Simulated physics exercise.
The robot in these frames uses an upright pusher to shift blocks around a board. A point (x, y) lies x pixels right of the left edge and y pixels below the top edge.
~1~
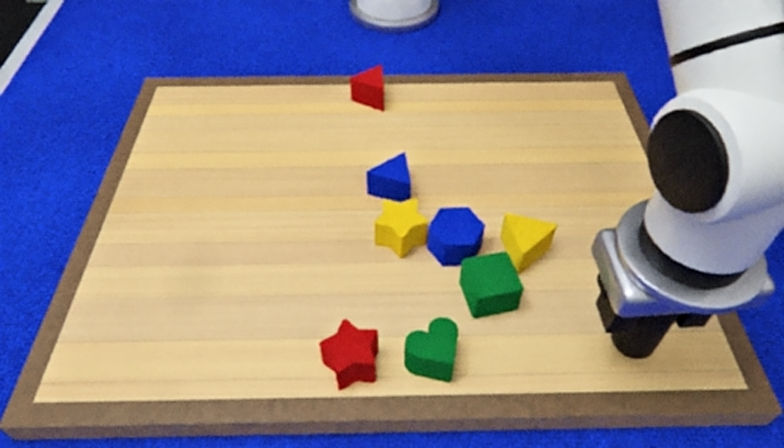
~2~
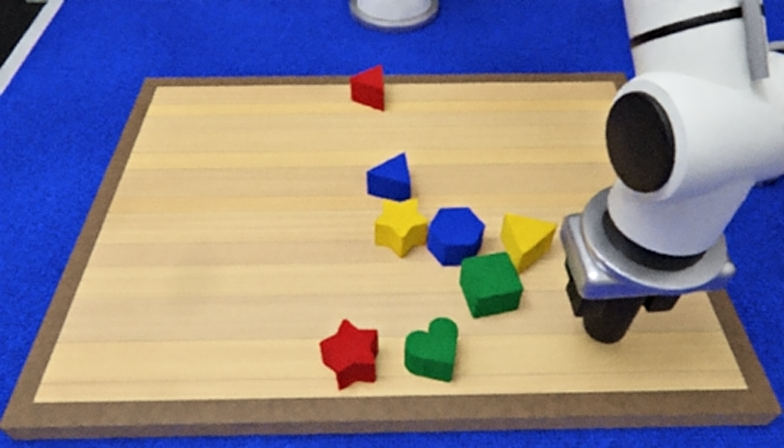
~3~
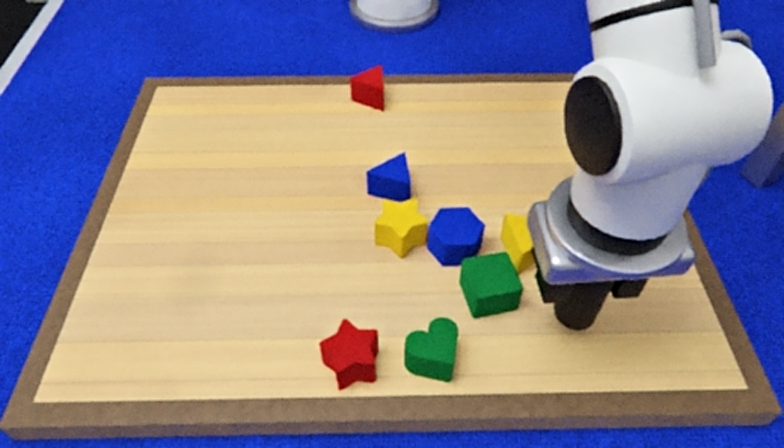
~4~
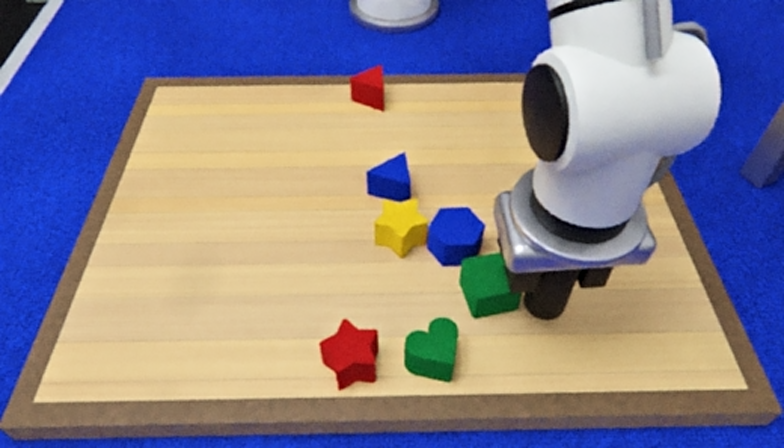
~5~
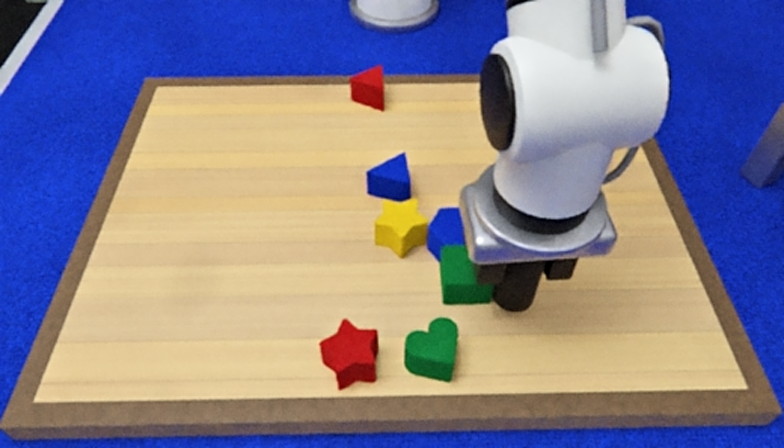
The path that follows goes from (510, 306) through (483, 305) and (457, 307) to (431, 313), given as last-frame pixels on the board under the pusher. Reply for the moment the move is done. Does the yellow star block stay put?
Yes.
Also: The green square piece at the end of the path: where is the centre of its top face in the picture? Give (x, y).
By then it is at (419, 256).
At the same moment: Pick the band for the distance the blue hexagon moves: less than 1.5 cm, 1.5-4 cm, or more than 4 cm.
Movement: Under 1.5 cm.
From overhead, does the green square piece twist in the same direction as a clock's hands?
Yes, that is how it ends up.
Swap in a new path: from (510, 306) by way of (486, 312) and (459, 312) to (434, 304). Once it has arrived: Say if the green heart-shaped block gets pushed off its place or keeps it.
It sits in its place.
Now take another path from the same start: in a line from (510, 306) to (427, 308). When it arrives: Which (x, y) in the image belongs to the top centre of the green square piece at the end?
It will end up at (412, 252).
On the path given first. Halfway along, pusher at (472, 295); blue hexagon at (455, 222), turned 15° clockwise; green square piece at (437, 260), turned 30° clockwise.
At the end, pusher at (432, 303); yellow star block still; blue hexagon at (455, 222), turned 15° clockwise; green square piece at (419, 256), turned 70° clockwise.
